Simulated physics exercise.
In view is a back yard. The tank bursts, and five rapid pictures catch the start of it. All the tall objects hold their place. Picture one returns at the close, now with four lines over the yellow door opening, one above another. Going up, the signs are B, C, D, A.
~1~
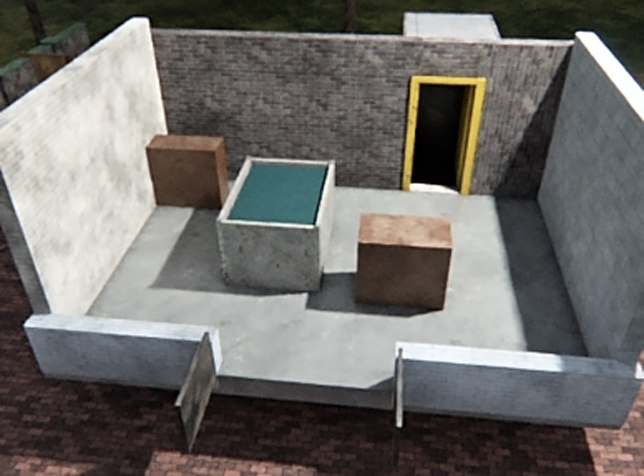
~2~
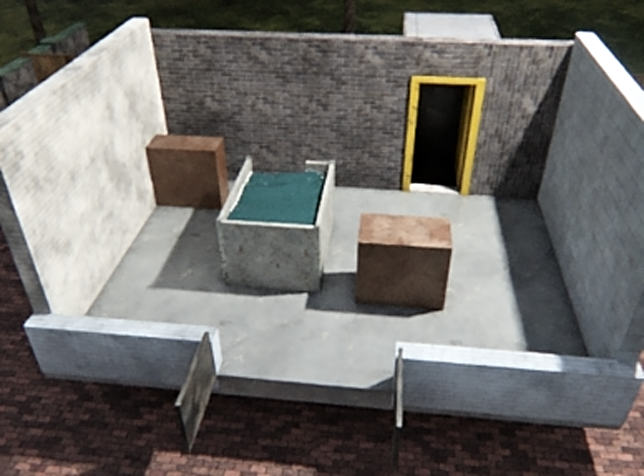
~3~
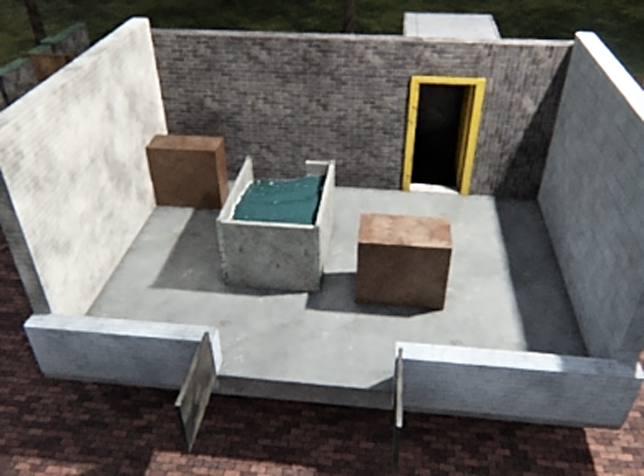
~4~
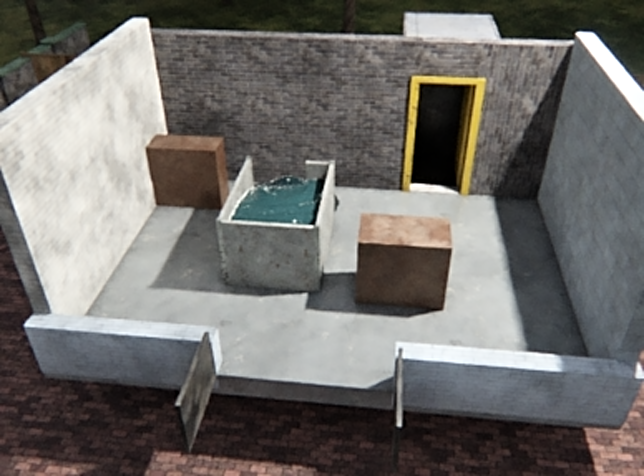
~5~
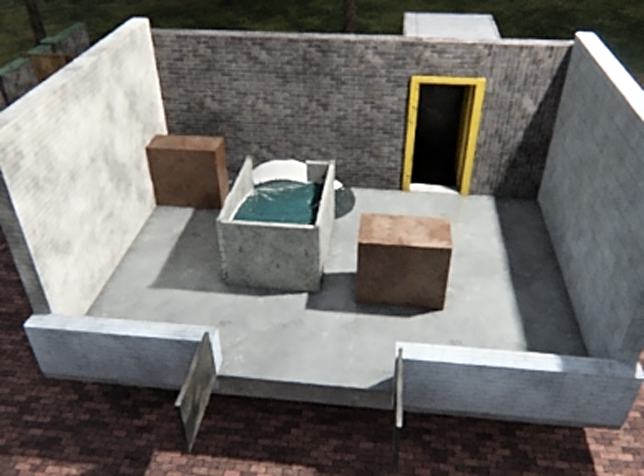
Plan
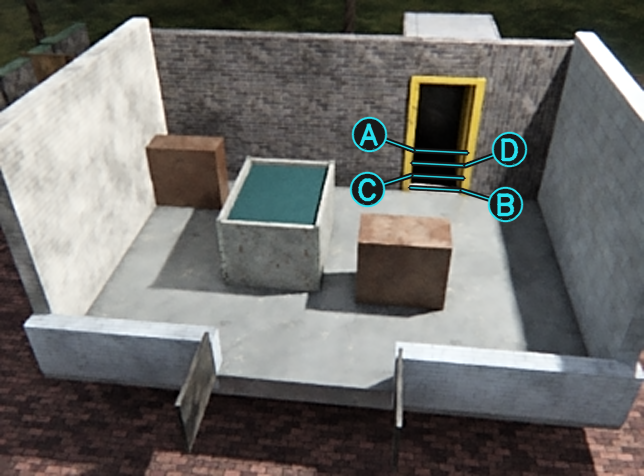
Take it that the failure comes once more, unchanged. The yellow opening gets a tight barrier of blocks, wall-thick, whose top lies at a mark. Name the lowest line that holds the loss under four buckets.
The answer is mark B.
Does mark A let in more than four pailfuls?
No.
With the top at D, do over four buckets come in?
No.
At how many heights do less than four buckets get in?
All four.
On the marked copy, A at (440, 151); B at (435, 189); C at (437, 176); D at (438, 164); from the bottom up B, C, D, A.
With A, nothing gets over.
With B, nothing gets over.
With C, nothing gets over.
With D, nothing gets over.
